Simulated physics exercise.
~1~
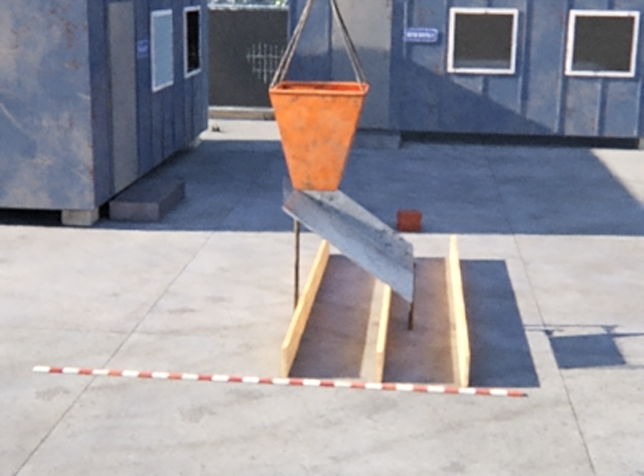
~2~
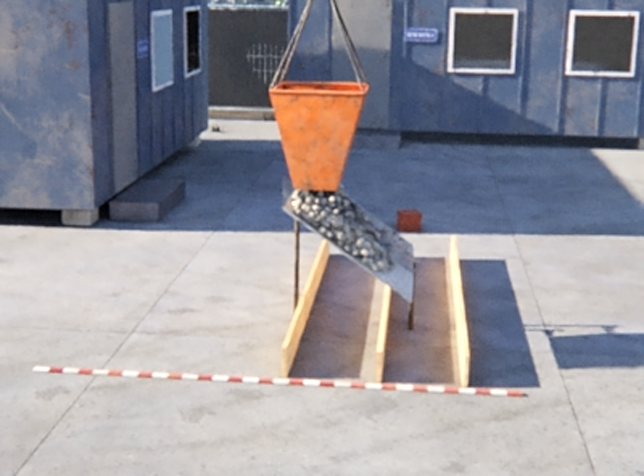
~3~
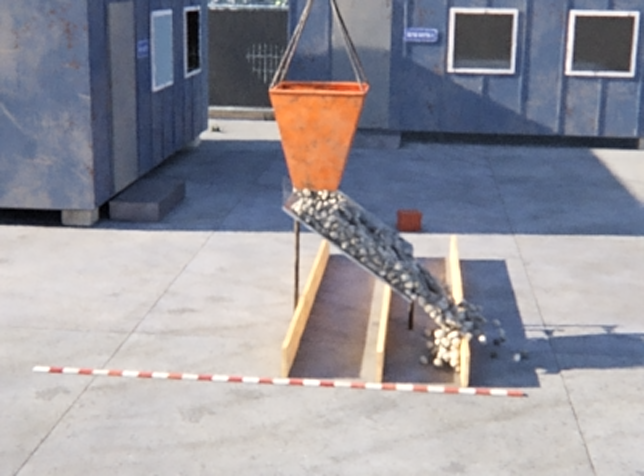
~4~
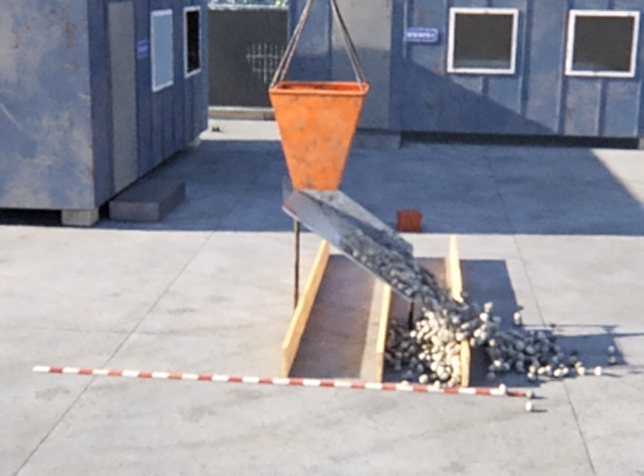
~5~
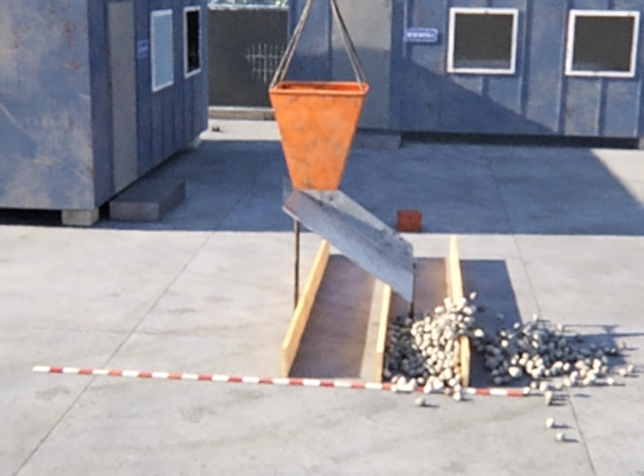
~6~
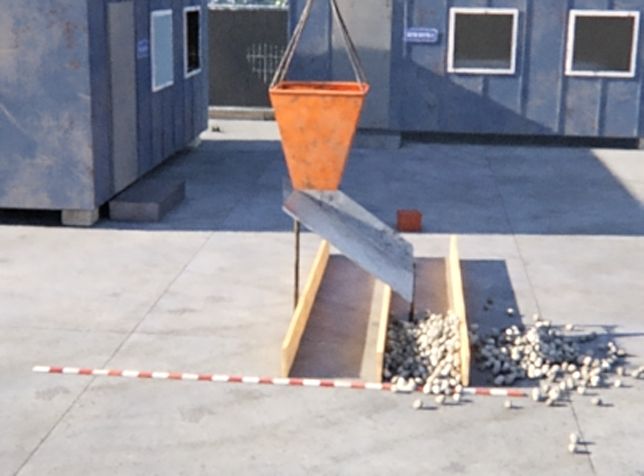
The clip opens on an orange skip hanging still above a sloping steel plate, with three wooden boards forming two bays on a sunlit concrete yard. Grey, rounded stones drop from the bottom of the skip and spread over the plate. They slide down to the right and pour off its lower end into the right bay. As the skip empties, the stones pile up there, and many spill past the right-hand board onto the open ground. The last ones leave the plate and settle, with most in the right bay, the rest scattered beyond it, and the left bay practically empty.
